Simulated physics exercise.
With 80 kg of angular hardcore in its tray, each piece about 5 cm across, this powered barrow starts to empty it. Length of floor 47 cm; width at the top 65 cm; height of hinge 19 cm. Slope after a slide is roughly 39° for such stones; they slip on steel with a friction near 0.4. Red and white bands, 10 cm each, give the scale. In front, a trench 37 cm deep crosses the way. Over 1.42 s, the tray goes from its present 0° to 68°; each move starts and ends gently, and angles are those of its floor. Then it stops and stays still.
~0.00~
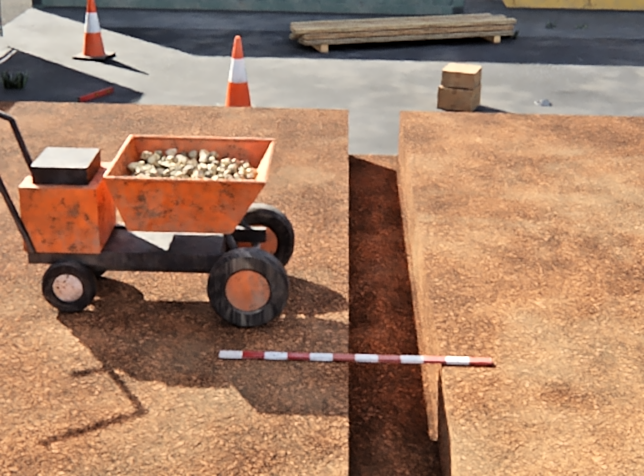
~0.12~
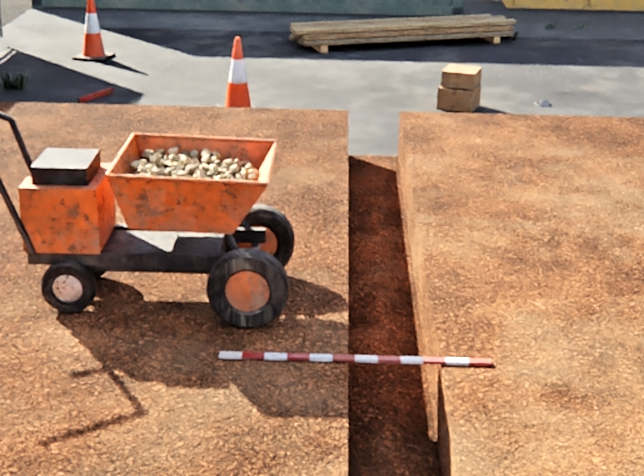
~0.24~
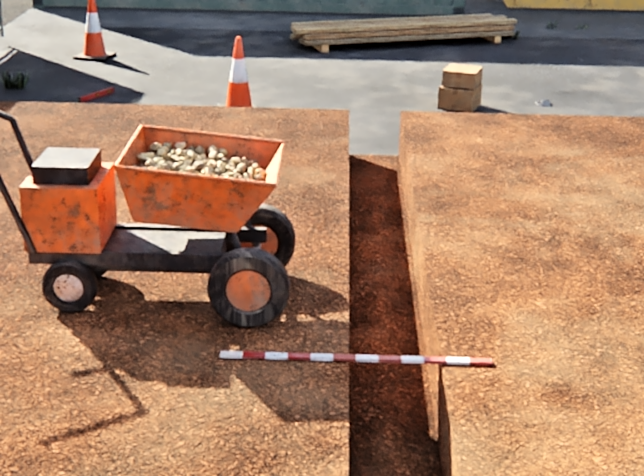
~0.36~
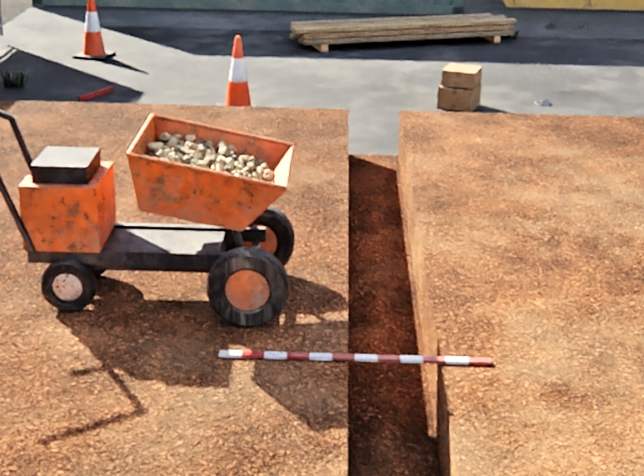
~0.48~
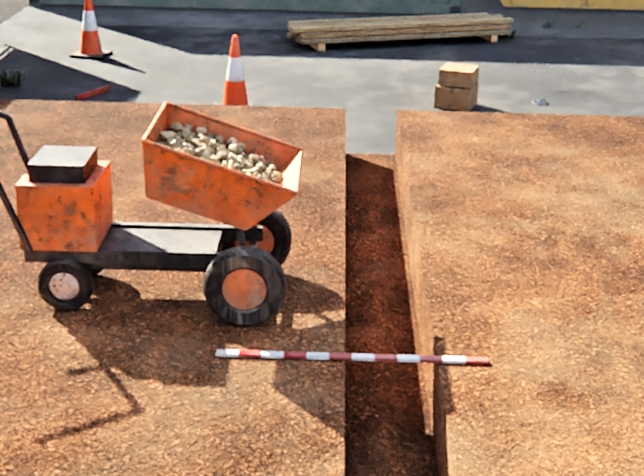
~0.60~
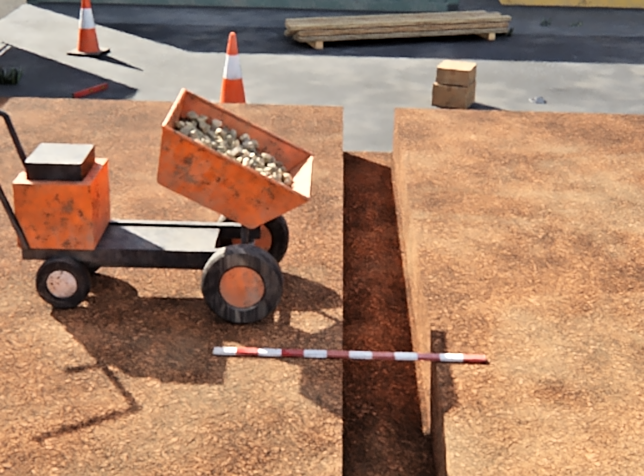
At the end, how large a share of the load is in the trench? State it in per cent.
A share of about 42 per cent.
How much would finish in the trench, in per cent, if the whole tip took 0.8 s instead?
Probably about 45 in a hundred.
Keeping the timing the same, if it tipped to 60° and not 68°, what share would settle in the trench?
About 10 per cent would end up in the trench.
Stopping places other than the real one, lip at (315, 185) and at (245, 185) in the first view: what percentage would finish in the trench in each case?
The first start gives about 25 per cent, the second about 40.
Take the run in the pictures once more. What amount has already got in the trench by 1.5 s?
Some 10 per cent of the load by that point.
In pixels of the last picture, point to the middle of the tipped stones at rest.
Their middle ends up near (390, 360).
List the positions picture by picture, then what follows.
The first picture shows lip at (265, 183), floor tilted 0°, highest stones at (189, 162).
The second picture shows lip at (267, 184), floor tilted 1°, highest stones at (171, 161); the stones move at 0.2 m/s on average.
The third picture shows lip at (276, 185), floor tilted 5°, highest stones at (169, 151); the stones move at 0.4 m/s on average.
In the fourth picture, the tray is at 11°, its lip at (287, 188); the top of the load is at (169, 144); the stones move at 0.5 m/s on average.
In the fifth picture, the tray is at 18°, its lip at (297, 193); the top of the load is at (181, 134); the stones move at 0.6 m/s on average.
In the sixth picture, the tray is at 26°, its lip at (309, 200); the top of the load is at (192, 123); the stones move at 0.6 m/s on average.
After 1.1 s the floor is at 57°; 100 % in the tray; the foremost stones are at (328, 216).
After 1.5 s the floor is at 68°; 90 % in the tray, 9 % in the trench; the foremost stones are at (418, 348).
After 1.9 s the floor is at 68°; 75 % in the tray, 25 % in the trench; the foremost stones are at (422, 339).
After 3.8 s the floor is at 68°; 58 % in the tray, 42 % in the trench; the foremost stones are at (425, 326).
